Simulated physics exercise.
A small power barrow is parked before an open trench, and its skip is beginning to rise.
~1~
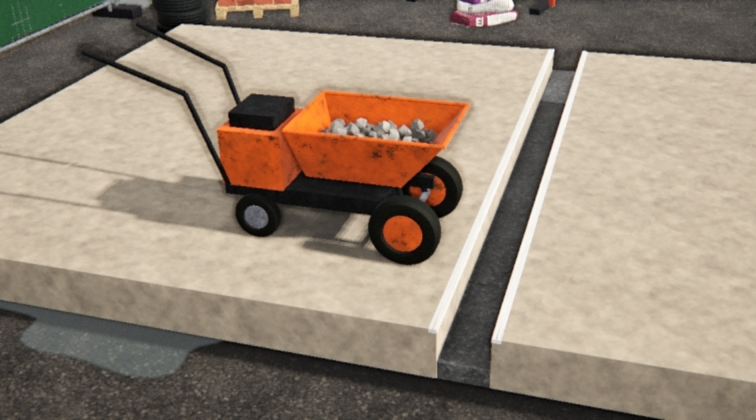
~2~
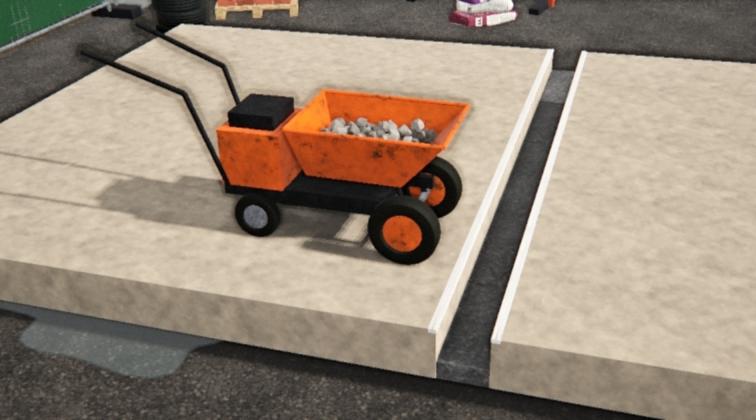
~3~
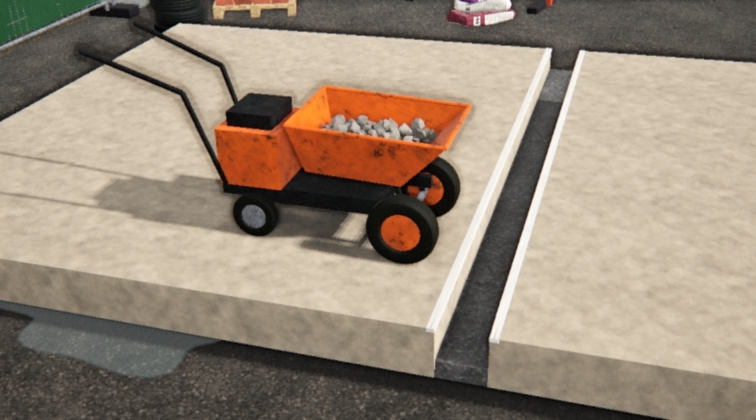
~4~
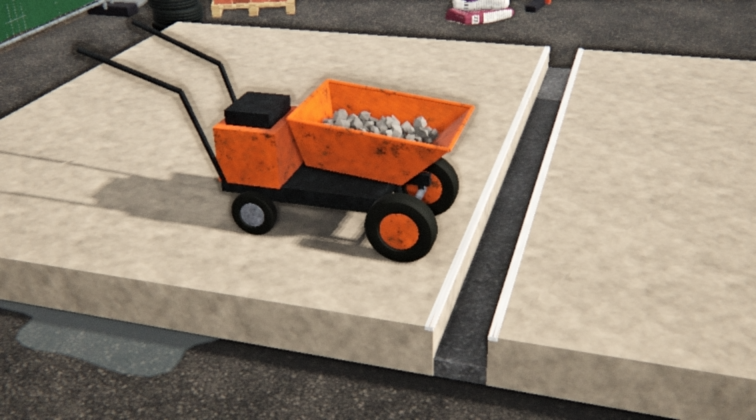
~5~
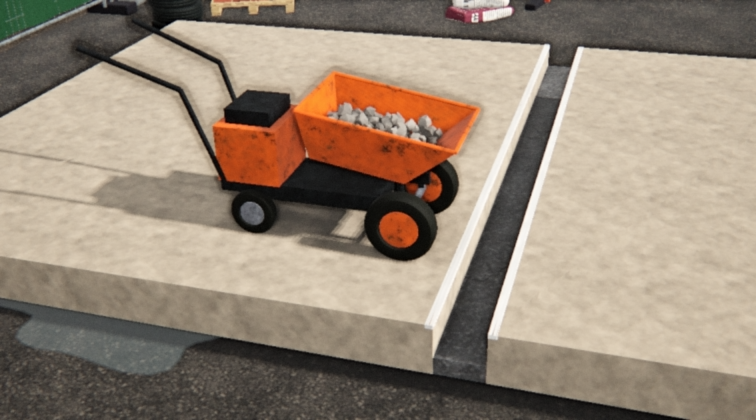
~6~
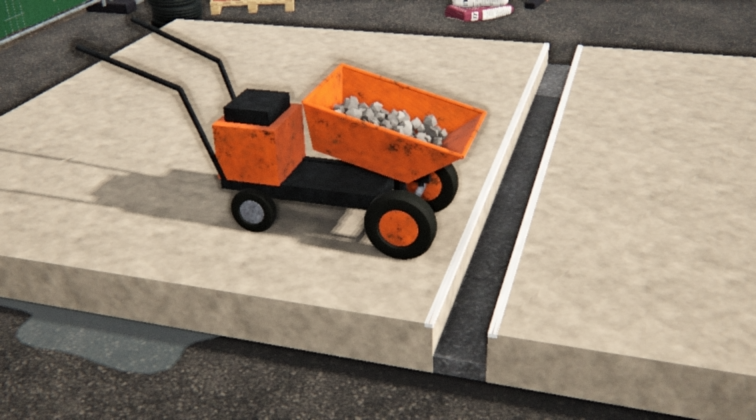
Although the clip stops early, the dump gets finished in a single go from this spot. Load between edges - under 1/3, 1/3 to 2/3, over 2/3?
Its aim will yield a share short of a third.
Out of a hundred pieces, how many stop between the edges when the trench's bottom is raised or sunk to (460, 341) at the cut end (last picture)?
The share comes to around 0 percent.
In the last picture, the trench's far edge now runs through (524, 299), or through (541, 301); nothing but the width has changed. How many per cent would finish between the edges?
The first try lands around 70 %, the second around 90 %.
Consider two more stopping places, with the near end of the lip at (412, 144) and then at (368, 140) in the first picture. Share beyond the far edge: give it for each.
About 10 percent at the first place and about 0 percent at the second.
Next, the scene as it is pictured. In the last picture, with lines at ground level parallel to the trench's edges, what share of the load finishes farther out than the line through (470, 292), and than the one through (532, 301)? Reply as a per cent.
Result, first then second: 70 %, 40 %.
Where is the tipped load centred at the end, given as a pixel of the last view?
About pixel (553, 244).
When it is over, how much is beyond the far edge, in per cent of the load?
Around 65 per cent.
Just after the last frame, skip tipped steeply; every one in the skip.
A moment on, skip tipped right over; the larger part in the skip; just a few in or heaped over the trench; roughly a quarter beyond it; just a few falling.
Further on, skip tipped right over; roughly a third in the skip; just a few in or heaped over the trench; roughly two thirds beyond it.
When it is over, skip tipped right over; roughly a quarter in the skip; about a tenth in or heaped over the trench; roughly two thirds beyond it.
